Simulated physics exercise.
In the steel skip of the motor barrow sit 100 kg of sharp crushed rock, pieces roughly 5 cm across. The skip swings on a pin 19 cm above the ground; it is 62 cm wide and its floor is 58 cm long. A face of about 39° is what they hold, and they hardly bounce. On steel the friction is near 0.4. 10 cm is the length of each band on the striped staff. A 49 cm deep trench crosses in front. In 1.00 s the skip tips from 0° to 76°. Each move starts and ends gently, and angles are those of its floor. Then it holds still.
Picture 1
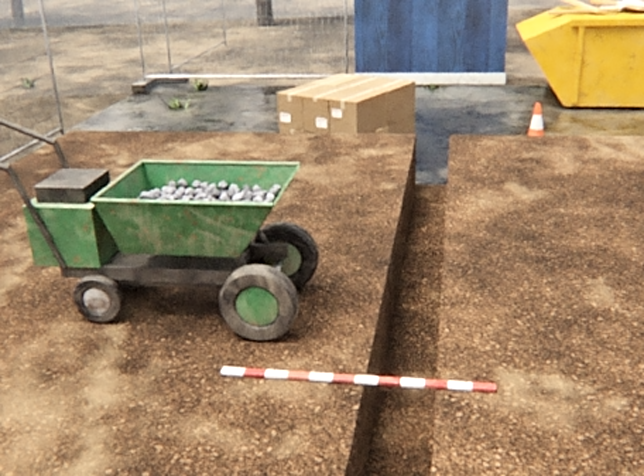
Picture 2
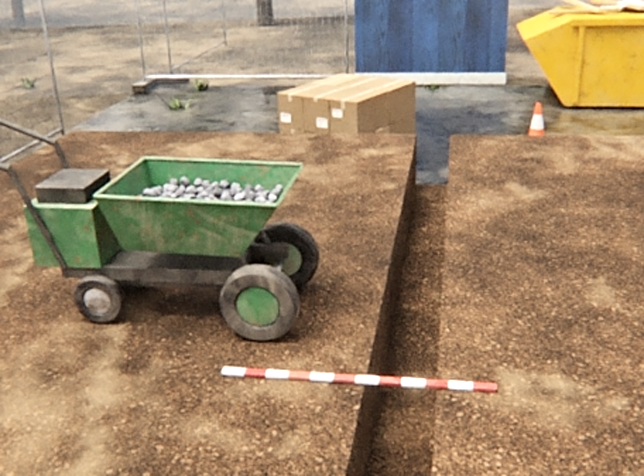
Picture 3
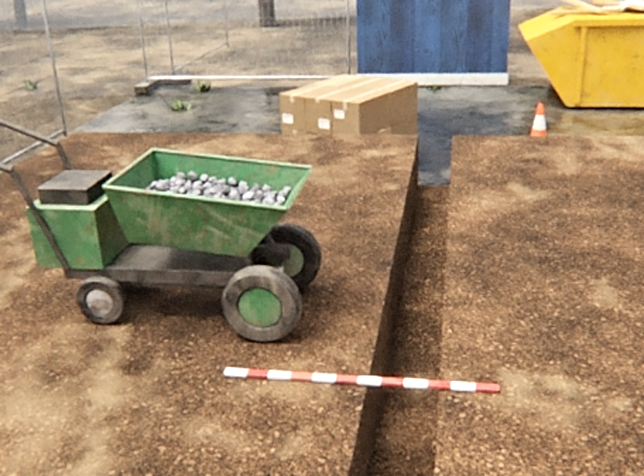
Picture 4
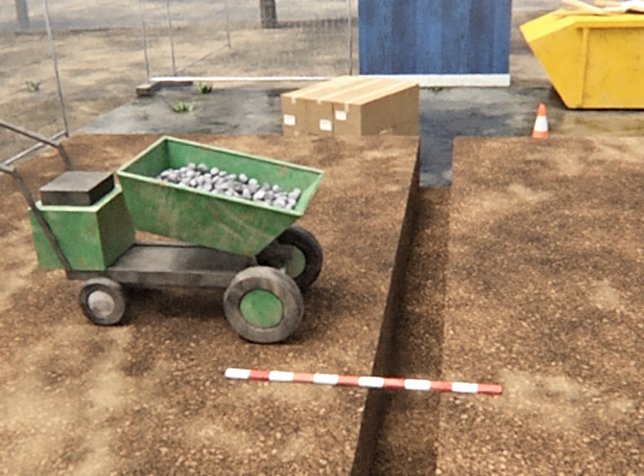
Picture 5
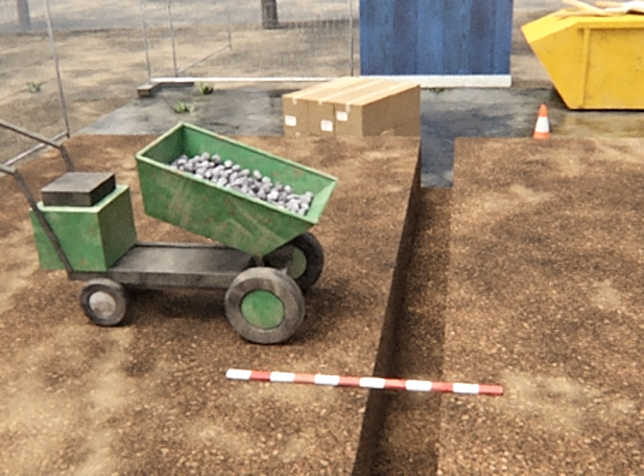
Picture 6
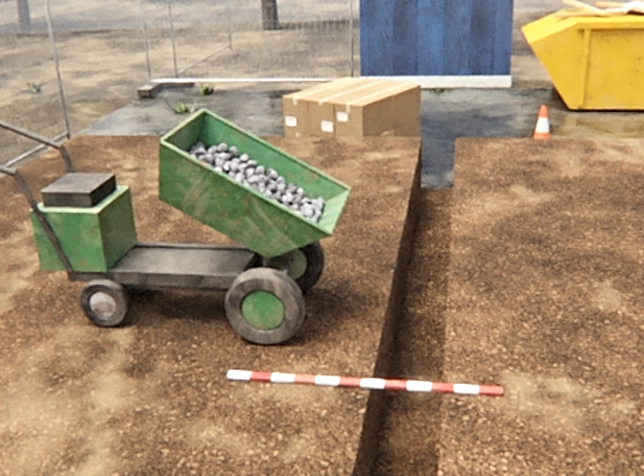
The green skip of a motor barrow, loaded with grey crushed rock, sits level beside a narrow trench. It begins to tilt slowly, its back end rising and its front lip lowering to the right, then steepens steadily while the wheeled chassis stays put and the stones remain inside.
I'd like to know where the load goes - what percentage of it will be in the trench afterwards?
I would put it at about 91 per cent.
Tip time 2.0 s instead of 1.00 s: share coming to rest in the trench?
Expected share: Around 100%.
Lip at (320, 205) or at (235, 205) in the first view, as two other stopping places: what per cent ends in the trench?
Roughly 45 in a hundred, then 70 in a hundred.
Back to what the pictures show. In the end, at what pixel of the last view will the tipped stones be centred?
Centre estimate: Around (419, 389).
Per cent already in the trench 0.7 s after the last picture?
Roughly 25 percent of the load.
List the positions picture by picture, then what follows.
In the first frame, the skip is at 0°, its lip at (273, 205); the top of the load is at (206, 193).
In the second frame, the skip is at 2°, its lip at (277, 206); the top of the load is at (198, 191).
The third frame shows lip at (287, 209), floor tilted 6°, highest stones at (183, 186).
In the fourth frame, the skip is at 12°, its lip at (301, 215); the top of the load is at (177, 178).
In the fifth frame, the skip is at 20°, its lip at (316, 223); the top of the load is at (184, 166).
In the sixth frame, the skip is at 29°, its lip at (331, 234); the top of the load is at (198, 153).
Then, 0.3 s after the last picture the floor is at 64°, 100 % in the skip; the foremost stones are at (362, 266).
Then, 0.7 s after the last picture the floor is at 76°, 73 % in the skip, 27 % in the trench, 1 % past the trench; the foremost stones are at (450, 313).
Then, 1.0 s after the last picture the floor is at 76°, 32 % in the skip, 59 % in the trench, 9 % past the trench; the foremost stones are at (537, 318).
Then, 3.0 s after the last picture the floor is at 76°, 0 % in the skip, 91 % in the trench, 9 % past the trench; the foremost stones are at (581, 324).
